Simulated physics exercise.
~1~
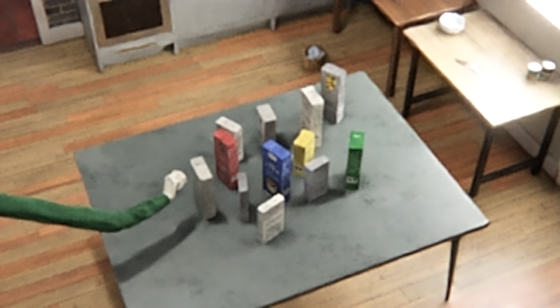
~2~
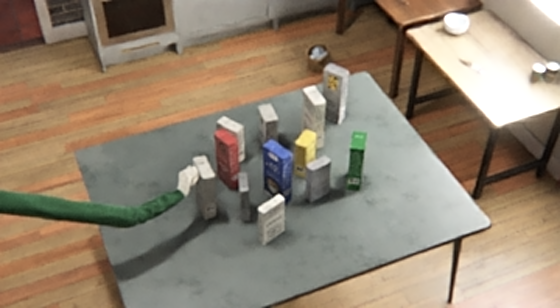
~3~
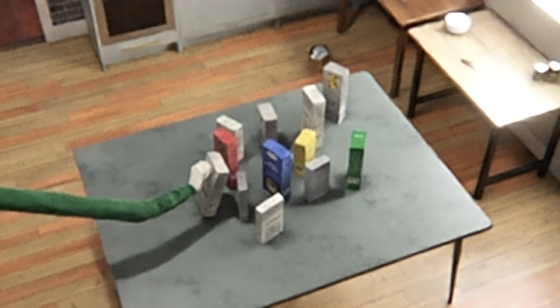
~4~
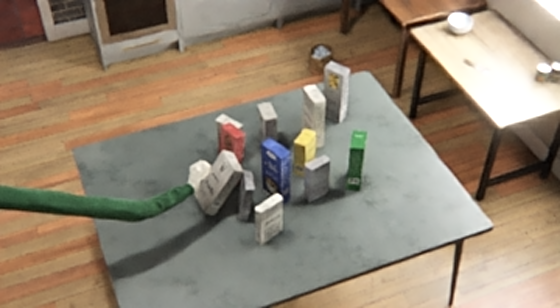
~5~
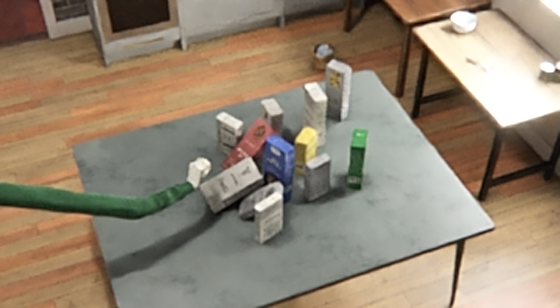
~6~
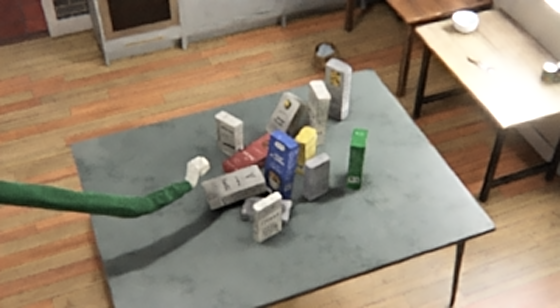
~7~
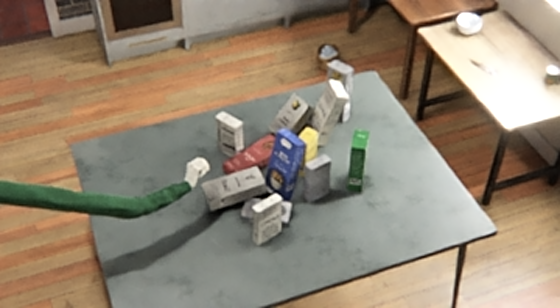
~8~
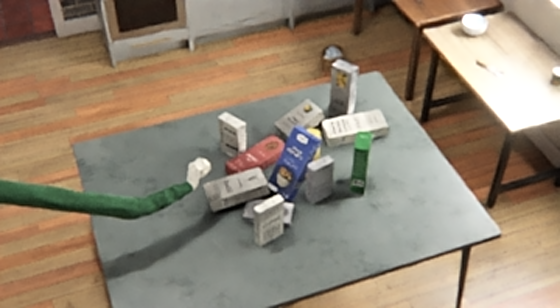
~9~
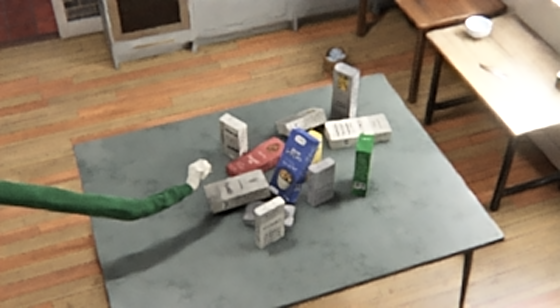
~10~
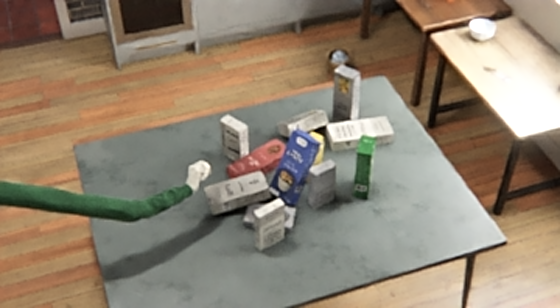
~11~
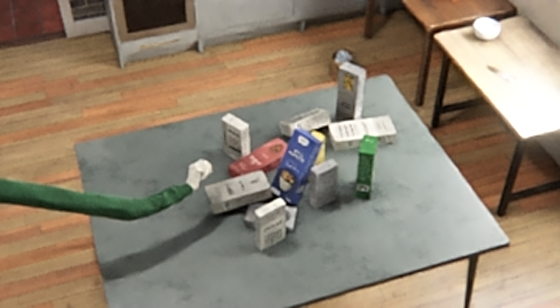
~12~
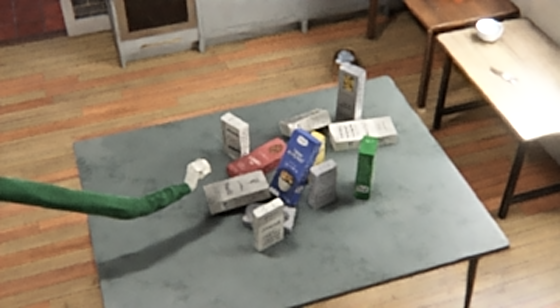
A green-sleeved arm tips a box, toppling several others while yellow and green boxes stay standing.
